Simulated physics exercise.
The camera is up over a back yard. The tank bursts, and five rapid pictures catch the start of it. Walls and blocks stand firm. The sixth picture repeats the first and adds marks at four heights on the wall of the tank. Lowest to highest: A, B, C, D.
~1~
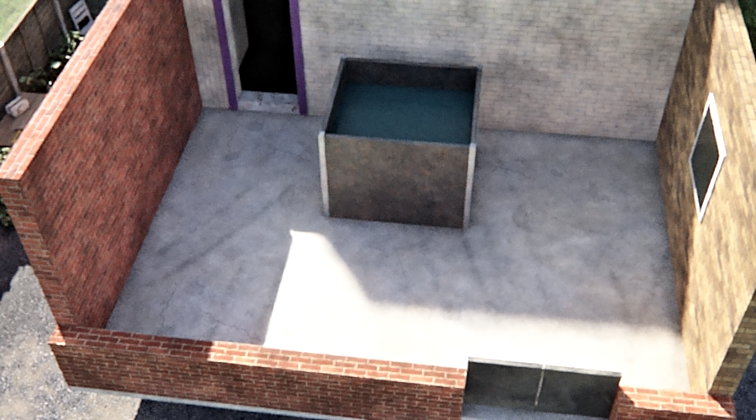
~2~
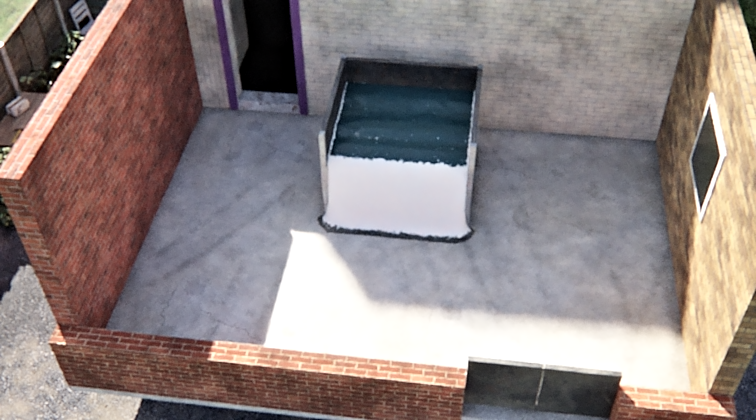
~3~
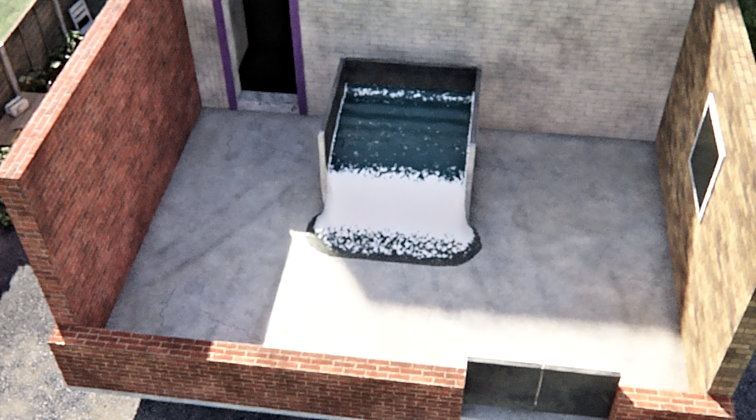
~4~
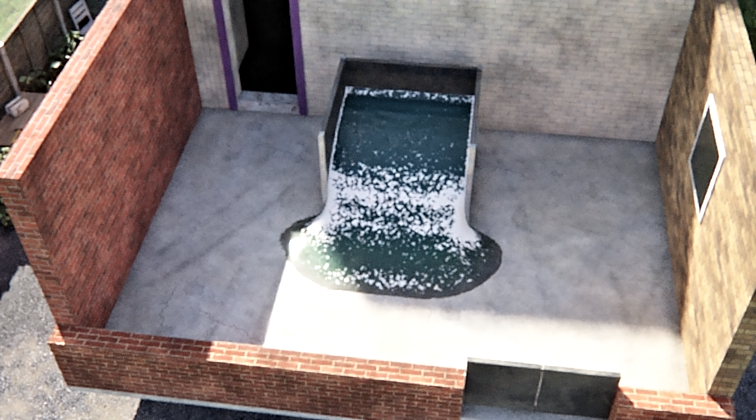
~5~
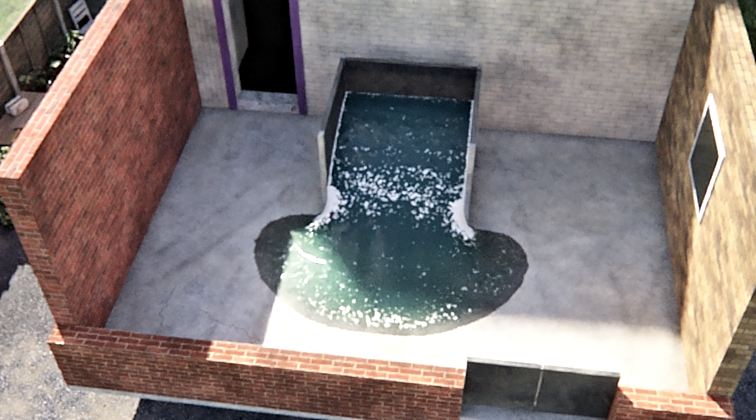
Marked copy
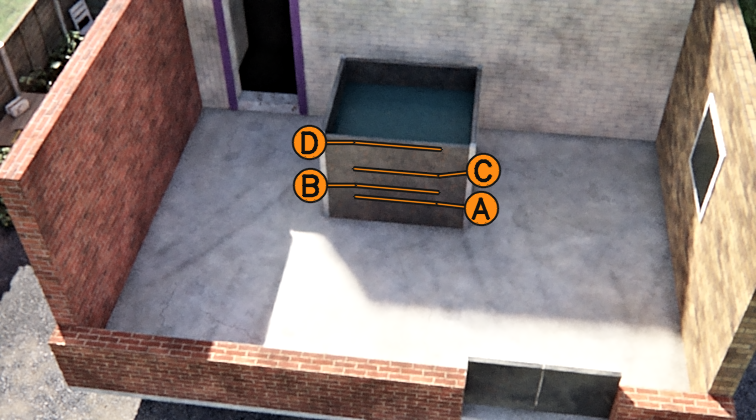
Water pours out of the tank's open front and spreads across the yard's concrete ground.
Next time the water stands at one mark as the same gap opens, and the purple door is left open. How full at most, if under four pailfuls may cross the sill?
C.
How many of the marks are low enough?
Three of the four.
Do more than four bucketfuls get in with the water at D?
Yes.
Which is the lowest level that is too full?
That would be D.
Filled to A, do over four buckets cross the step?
No, that is safe.
On the marked copy, A at (396, 200); B at (396, 188); C at (396, 172); D at (396, 145); from the bottom up A, B, C, D.
With A, nothing gets over.
With B, nothing gets over.
With C, a splash gets over, under a bucket.
With D, about 7 bucketfuls get in.
